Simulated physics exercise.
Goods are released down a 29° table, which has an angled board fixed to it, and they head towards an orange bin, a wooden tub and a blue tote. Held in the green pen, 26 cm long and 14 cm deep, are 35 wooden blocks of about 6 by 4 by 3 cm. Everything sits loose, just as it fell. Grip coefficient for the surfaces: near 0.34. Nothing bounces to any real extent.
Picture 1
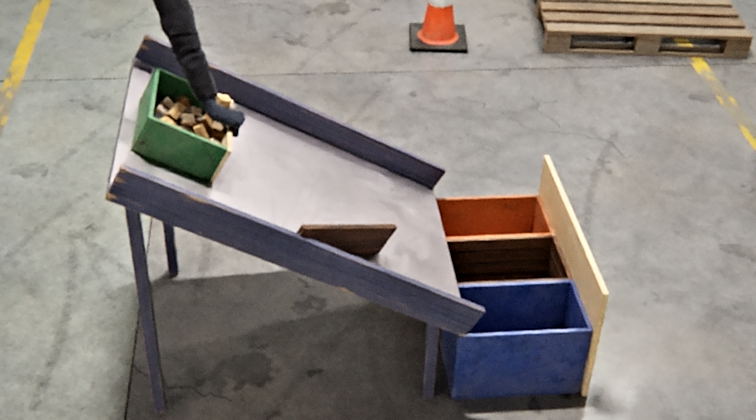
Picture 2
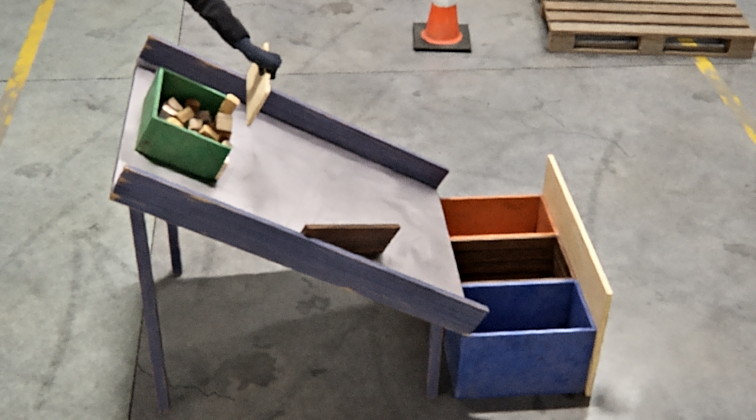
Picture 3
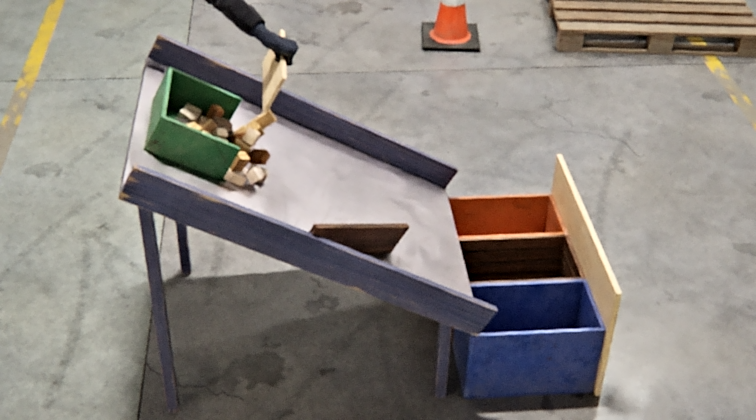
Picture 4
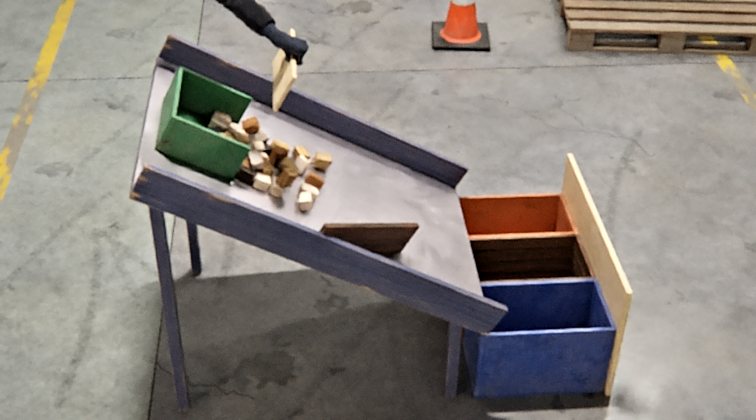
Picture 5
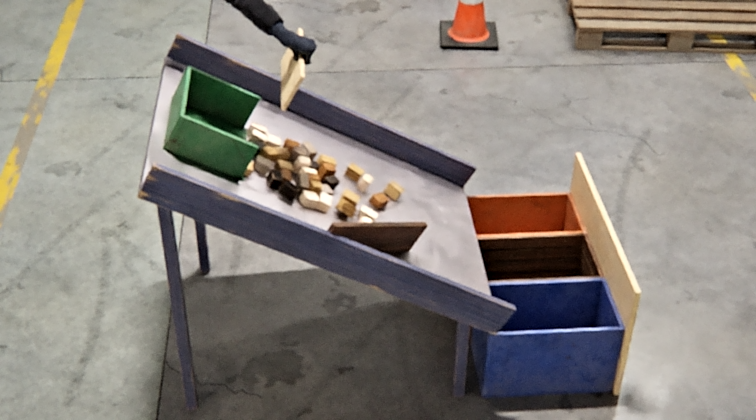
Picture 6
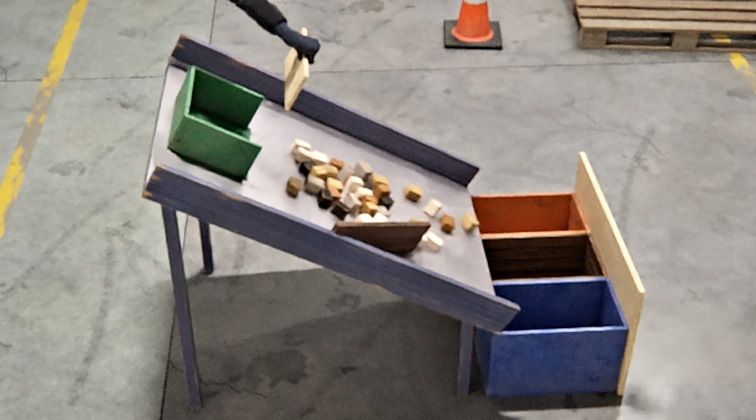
Wooden blocks spilling from a green pen after a gloved hand lifts its panel, sliding and spreading down a sloped table rightward.
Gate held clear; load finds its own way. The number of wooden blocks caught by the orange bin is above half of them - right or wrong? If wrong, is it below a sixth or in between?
Wrong, below a sixth.
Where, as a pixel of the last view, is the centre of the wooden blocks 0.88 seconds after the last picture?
Somewhere about (566, 306) in pixels.
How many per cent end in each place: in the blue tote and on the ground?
About 0 and 0 per cent.
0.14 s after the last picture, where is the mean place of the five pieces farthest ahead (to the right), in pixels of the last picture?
Their mean place is near (500, 244).
Then, 0.14 s after the last picture, 2 in the wooden tub, 31 on the slope and 2 in the air.
Then, 0.32 s after the last picture, 1 in the orange bin, 9 in the wooden tub, 19 on the slope and 6 in the air.
Then, 0.56 s after the last picture, 2 in the orange bin, 31 in the wooden tub and 2 in the air.
Final count (0.88 s after the last picture), 2 in the orange bin and 33 in the wooden tub. Asked share, 2 of 35, 6 per cent.
